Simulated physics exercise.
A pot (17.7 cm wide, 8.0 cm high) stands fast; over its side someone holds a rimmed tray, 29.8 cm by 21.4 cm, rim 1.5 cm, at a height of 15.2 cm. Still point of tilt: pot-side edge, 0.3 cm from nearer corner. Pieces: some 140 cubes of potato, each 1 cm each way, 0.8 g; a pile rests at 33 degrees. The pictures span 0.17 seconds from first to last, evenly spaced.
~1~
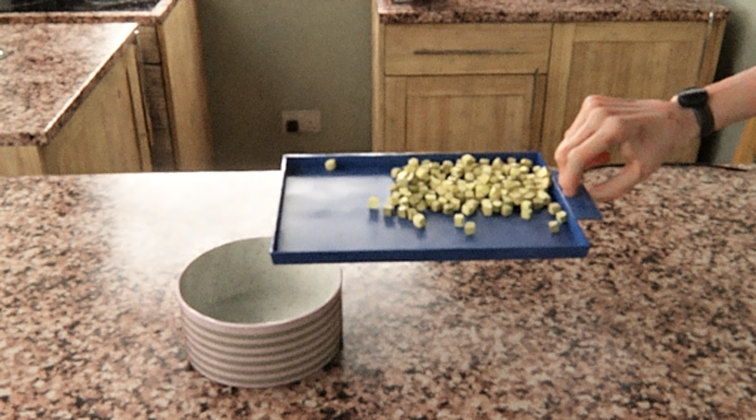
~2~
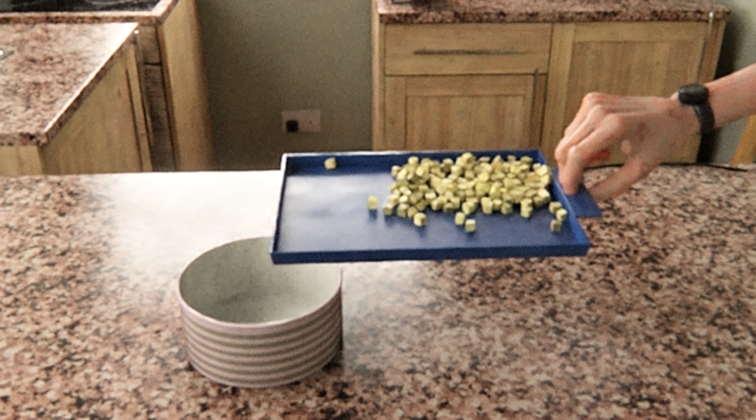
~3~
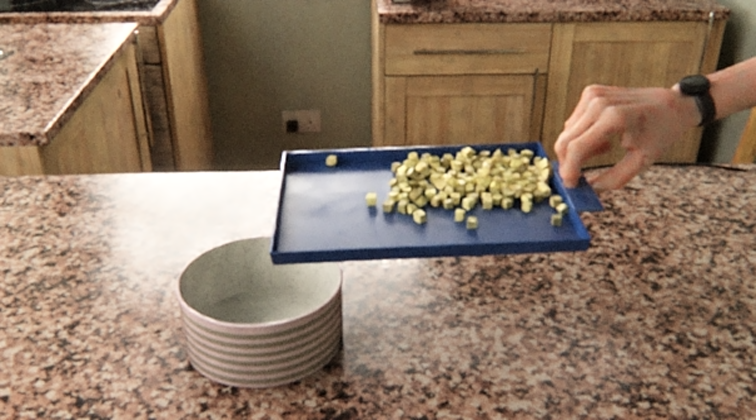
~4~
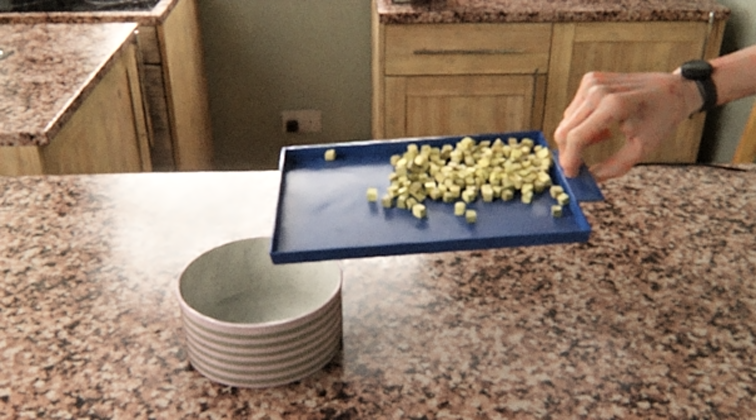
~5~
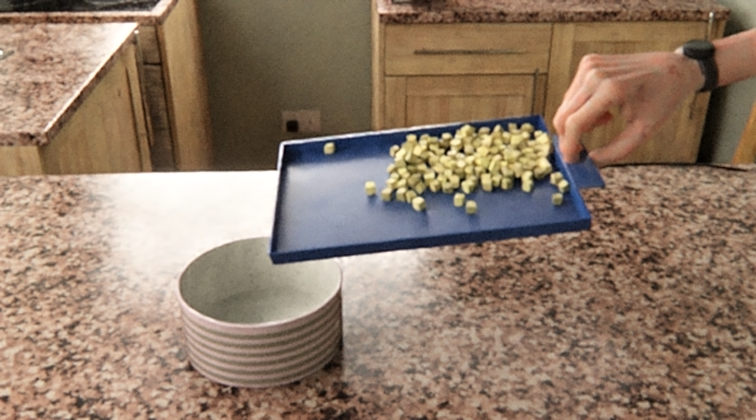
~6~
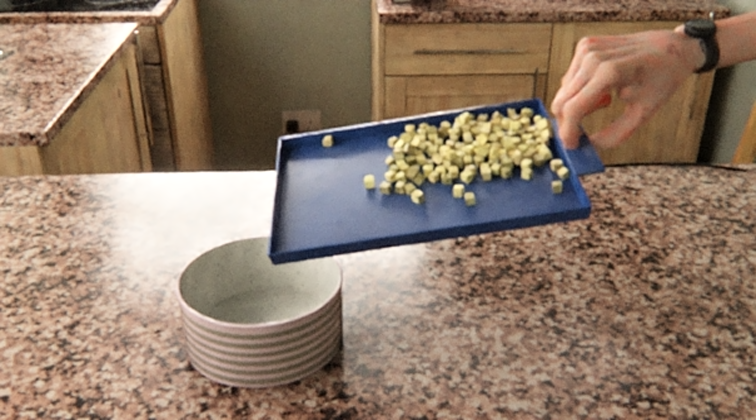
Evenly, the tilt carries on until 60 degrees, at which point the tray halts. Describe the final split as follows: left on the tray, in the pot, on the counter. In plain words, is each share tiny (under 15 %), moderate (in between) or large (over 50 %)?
In the end left on the tray: A modest amount; pot: Very little; counter: Over half the load.
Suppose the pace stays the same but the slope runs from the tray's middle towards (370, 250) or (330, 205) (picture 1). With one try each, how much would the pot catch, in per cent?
Estimate: Some 0 % and some 30 % respectively.
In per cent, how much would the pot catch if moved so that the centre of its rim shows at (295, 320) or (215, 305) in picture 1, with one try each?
Estimates: 25 in a hundred and 35 in a hundred.
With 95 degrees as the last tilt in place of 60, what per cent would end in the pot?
Roughly 0 percent.
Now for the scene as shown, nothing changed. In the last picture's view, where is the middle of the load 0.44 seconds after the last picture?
Estimated centre of load: Around (378, 80).
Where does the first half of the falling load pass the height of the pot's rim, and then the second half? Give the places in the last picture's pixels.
It passes about (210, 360) first and (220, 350) afterwards.
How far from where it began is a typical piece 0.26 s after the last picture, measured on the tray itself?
Roughly 0 cm.
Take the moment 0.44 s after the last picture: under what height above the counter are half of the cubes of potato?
Some 32 cm.
Then, 0.26 s after the last picture, tilt 35 degrees; the tray holds 100 %, the pot 0 %.
Then, 0.44 s after the last picture, tilt 53 degrees; the tray holds 100 %, the pot 0 %.
Then, 0.72 s after the last picture, tilt 60 degrees; the tray holds 40 %, the pot 0 %.
In the end, tray 30 %, pot 0 %, counter 65 %.
